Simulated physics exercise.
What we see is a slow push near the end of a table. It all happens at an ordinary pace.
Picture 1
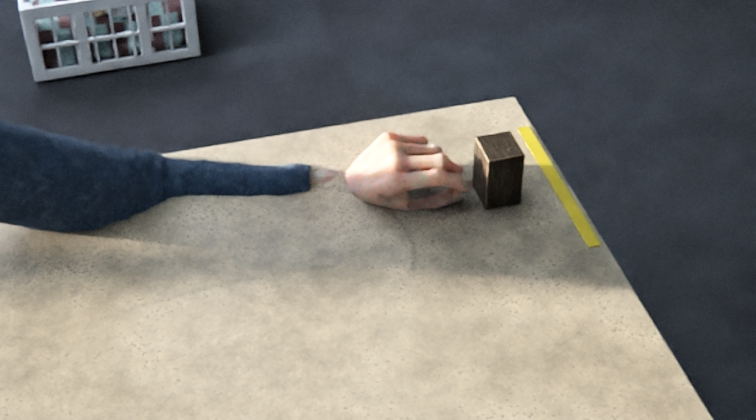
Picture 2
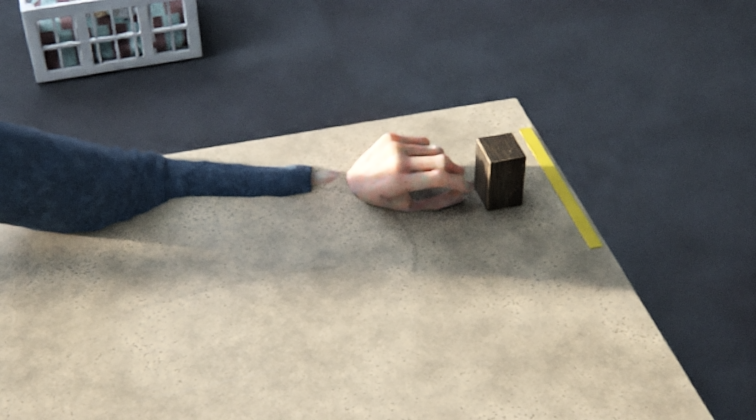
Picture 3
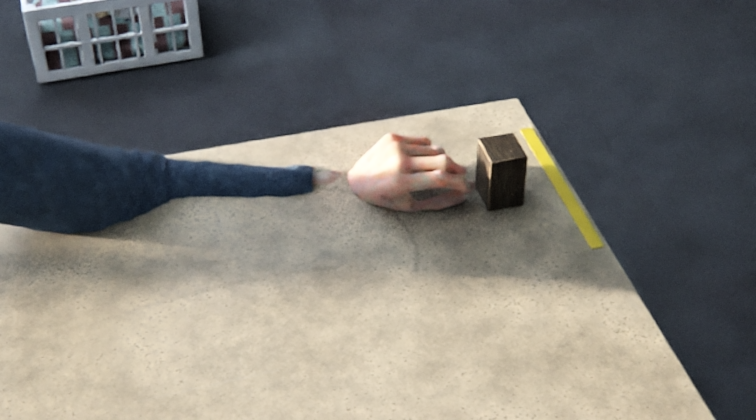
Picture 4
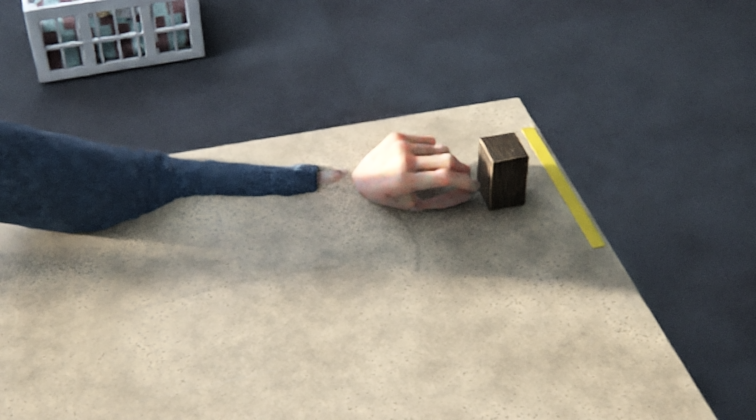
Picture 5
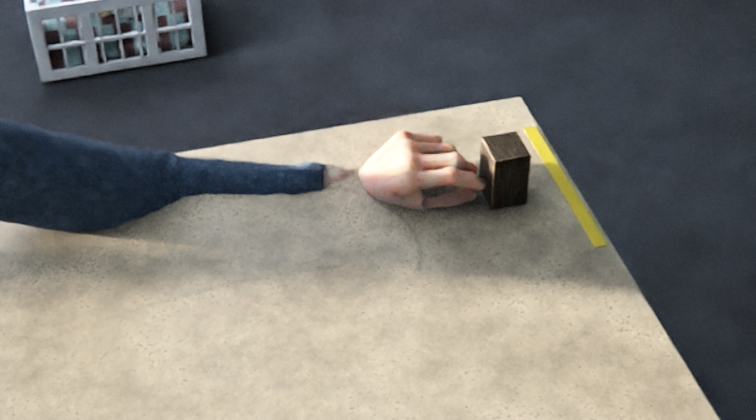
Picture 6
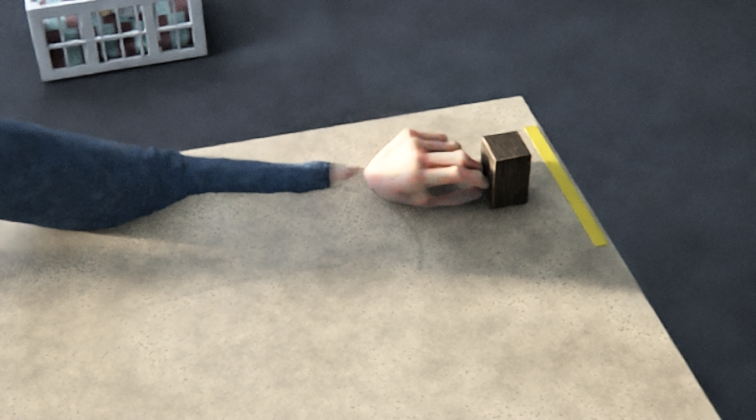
The clip opens on a blue-sleeved arm reaching from the left across a pale tabletop, its curled hand beside a dark block near a yellow strip, with a white windowed object behind. The hand slowly pushes the block slightly to the right, narrowing the small gap between block and strip.
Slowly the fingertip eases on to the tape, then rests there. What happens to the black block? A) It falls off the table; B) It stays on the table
It falls off the table.
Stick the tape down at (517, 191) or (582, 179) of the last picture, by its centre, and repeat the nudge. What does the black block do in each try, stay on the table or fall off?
For the black block, try one: It never leaves the tabletop; try two: It is lost over the side.
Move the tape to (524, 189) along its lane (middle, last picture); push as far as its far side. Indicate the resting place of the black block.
Near (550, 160).
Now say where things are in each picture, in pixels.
In the first frame, black block (498, 170).
In the second frame, black block (499, 172).
In the third frame, black block (501, 172).
In the fourth frame, black block (502, 172).
In the fifth frame, black block (504, 171).
In the sixth frame, black block (505, 170).
Then, 1.08 s past the last view, black block travelled well along near (588, 156).
Then, 1.40 s past the last view, black block in the air near (618, 348).
Finally, the black block goes over the edge.
